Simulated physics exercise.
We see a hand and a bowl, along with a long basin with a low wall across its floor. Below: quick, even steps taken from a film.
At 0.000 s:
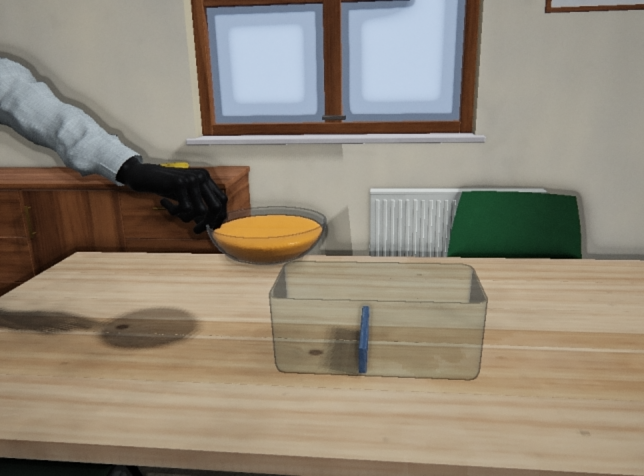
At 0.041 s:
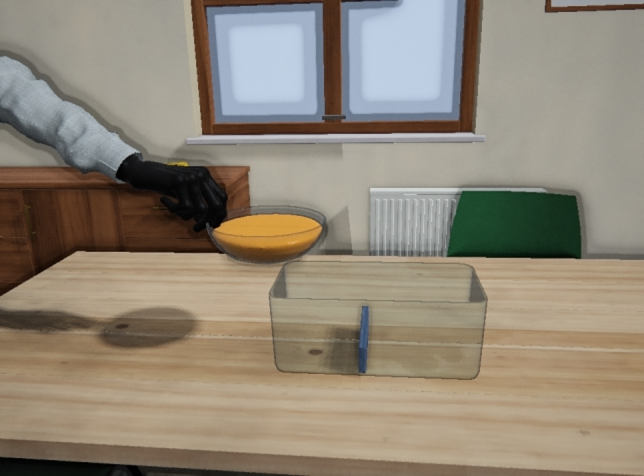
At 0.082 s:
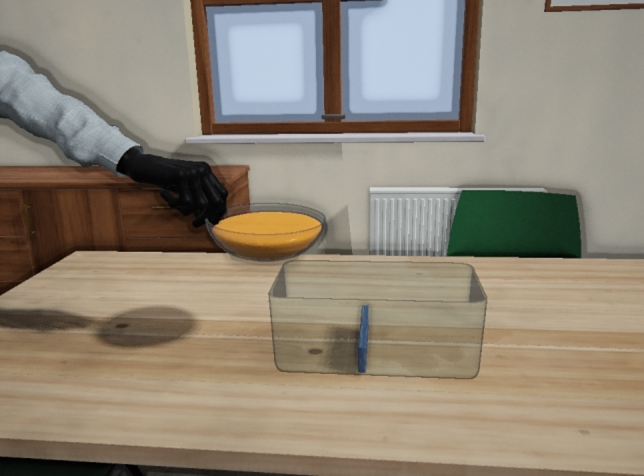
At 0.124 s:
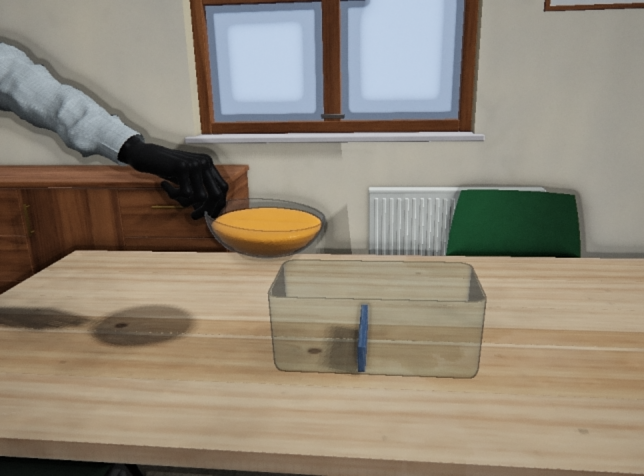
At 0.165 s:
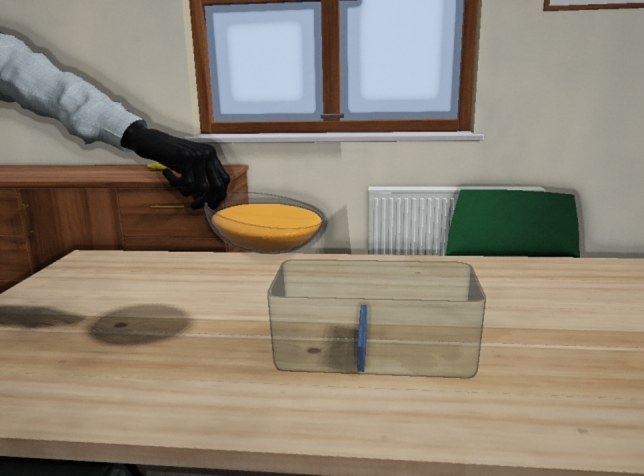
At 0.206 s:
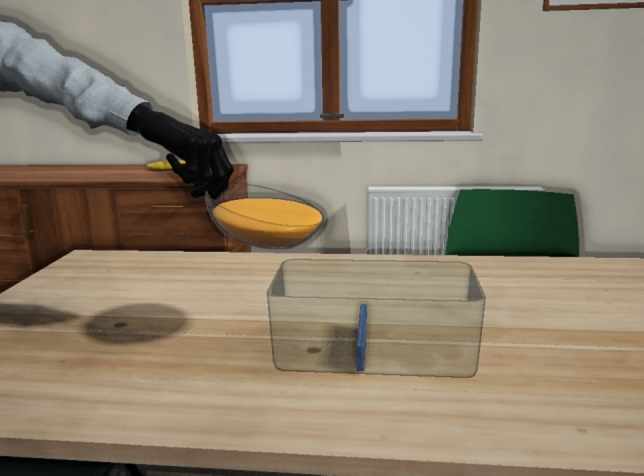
Black-gloved hand slowly tilting a clear bowl of orange juice slightly rightward above a wooden table, beside a transparent, low-walled basin.
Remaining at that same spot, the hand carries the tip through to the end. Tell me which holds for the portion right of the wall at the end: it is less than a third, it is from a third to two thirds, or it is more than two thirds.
Well, the amount right of the wall passes two thirds.
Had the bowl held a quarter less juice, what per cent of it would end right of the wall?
Roughly 80 in a hundred.
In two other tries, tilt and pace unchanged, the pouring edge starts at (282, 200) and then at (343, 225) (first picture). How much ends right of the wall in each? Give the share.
In turn 55 % and 80 %.
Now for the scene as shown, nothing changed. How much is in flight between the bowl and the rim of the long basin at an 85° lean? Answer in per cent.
Something like 60 per cent of it.
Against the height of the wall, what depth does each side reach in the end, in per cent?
I'd say about 20 for the left and about 50 for the right.
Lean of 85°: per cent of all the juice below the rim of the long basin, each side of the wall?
Reading: Left some 0 %, right some 20 %.
A moment on, the bowl is tipped on its side and 17 per cent is still to pour, 2 is left of the wall and 20 right of it.
Next, the bowl is tipped right over and 0 per cent is still to pour, 10 is left of the wall and 85 right of it.
Then the bowl is tipped right over and 0 per cent is still to pour, 19 is left of the wall and 79 right of it.
Later the bowl is tipped right over and 0 per cent is still to pour, 19 is left of the wall and 80 right of it.
Finally, 19 per cent lies left of the wall, 80 right of it and 1 outside.
